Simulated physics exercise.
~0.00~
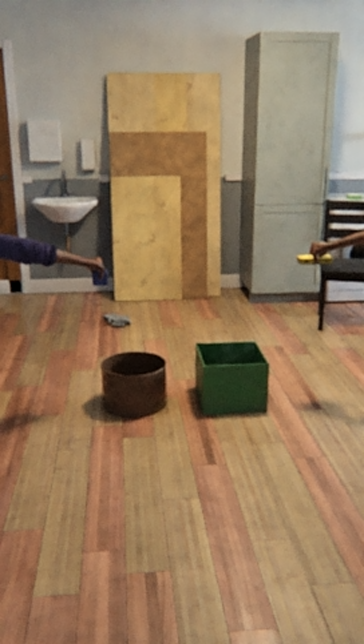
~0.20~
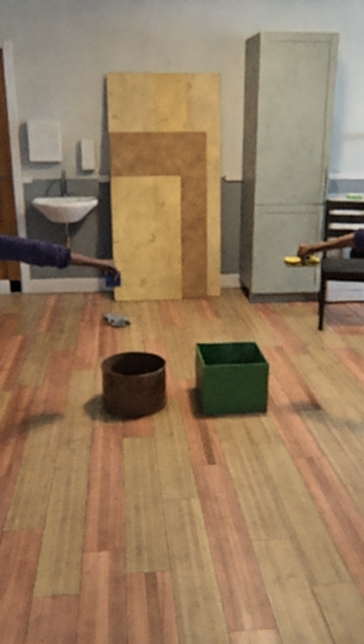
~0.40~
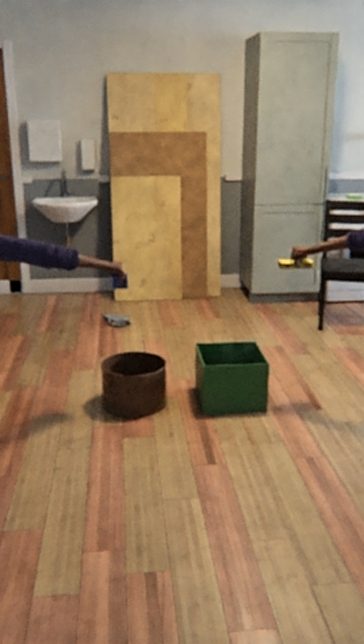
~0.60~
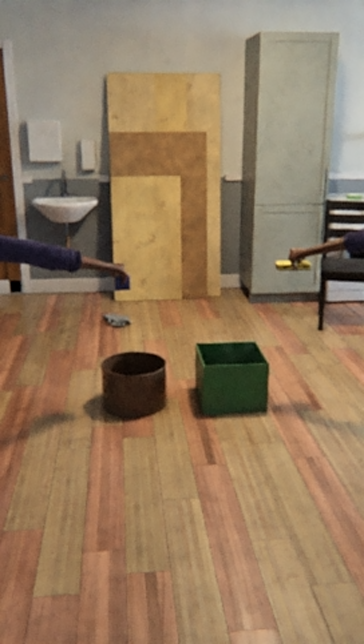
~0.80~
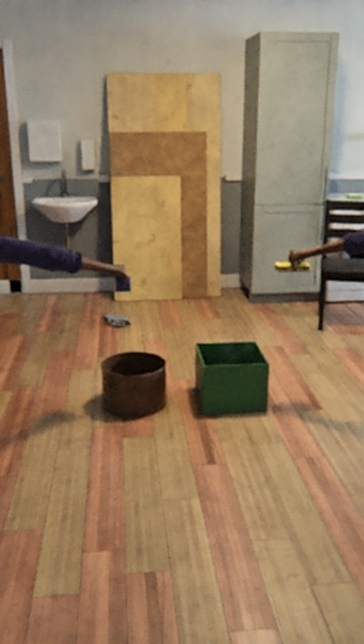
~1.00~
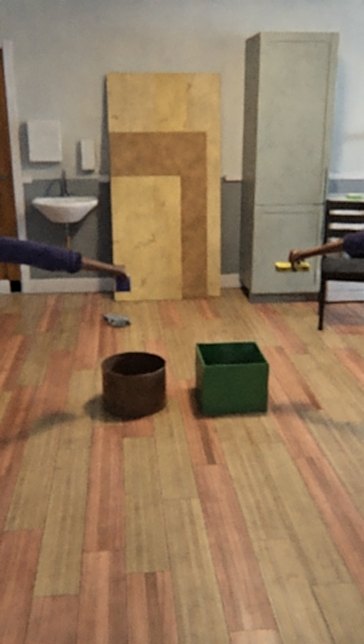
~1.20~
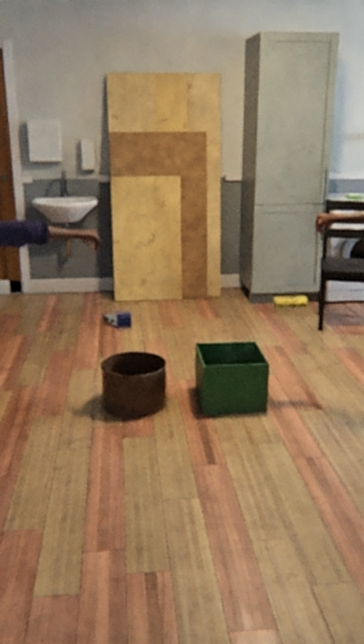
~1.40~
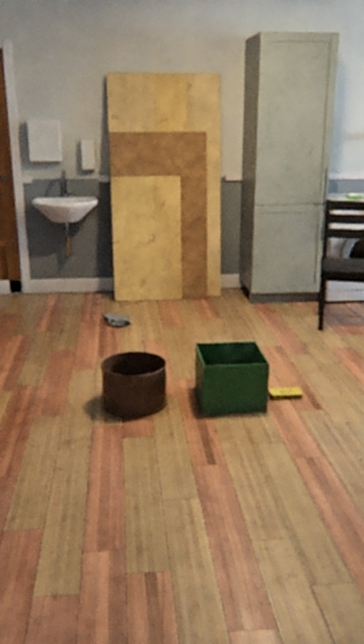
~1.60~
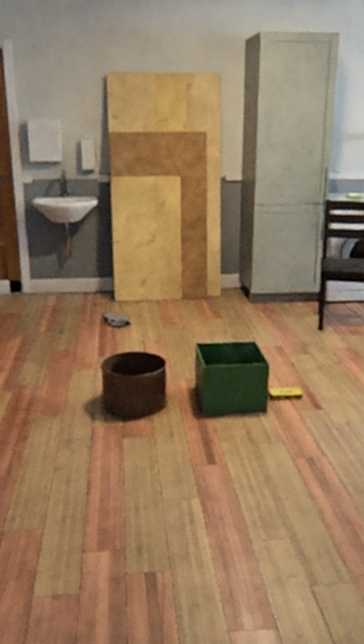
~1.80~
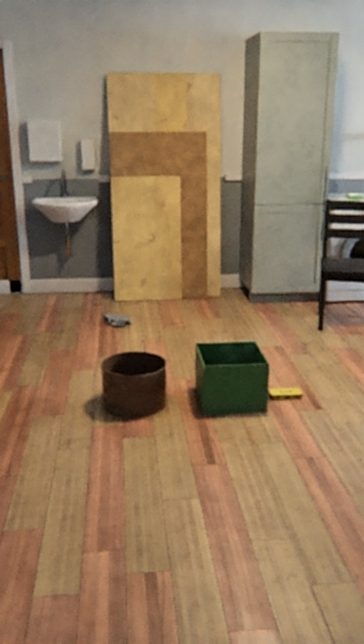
Two open containers, a round dark brown bin on the left and a square green crate on the right, stand on a striped wooden floor, seen by a still camera facing a sink, leaning boards and a grey cabinet. An arm from each side reaches in, the left hand holding a small blue block and the right a yellow case. The hands move inward and pause, then let go and draw back as both things fall. The blue block drops into the brown bin, out of sight. The yellow case misses and lies on the floor just right of the green crate.
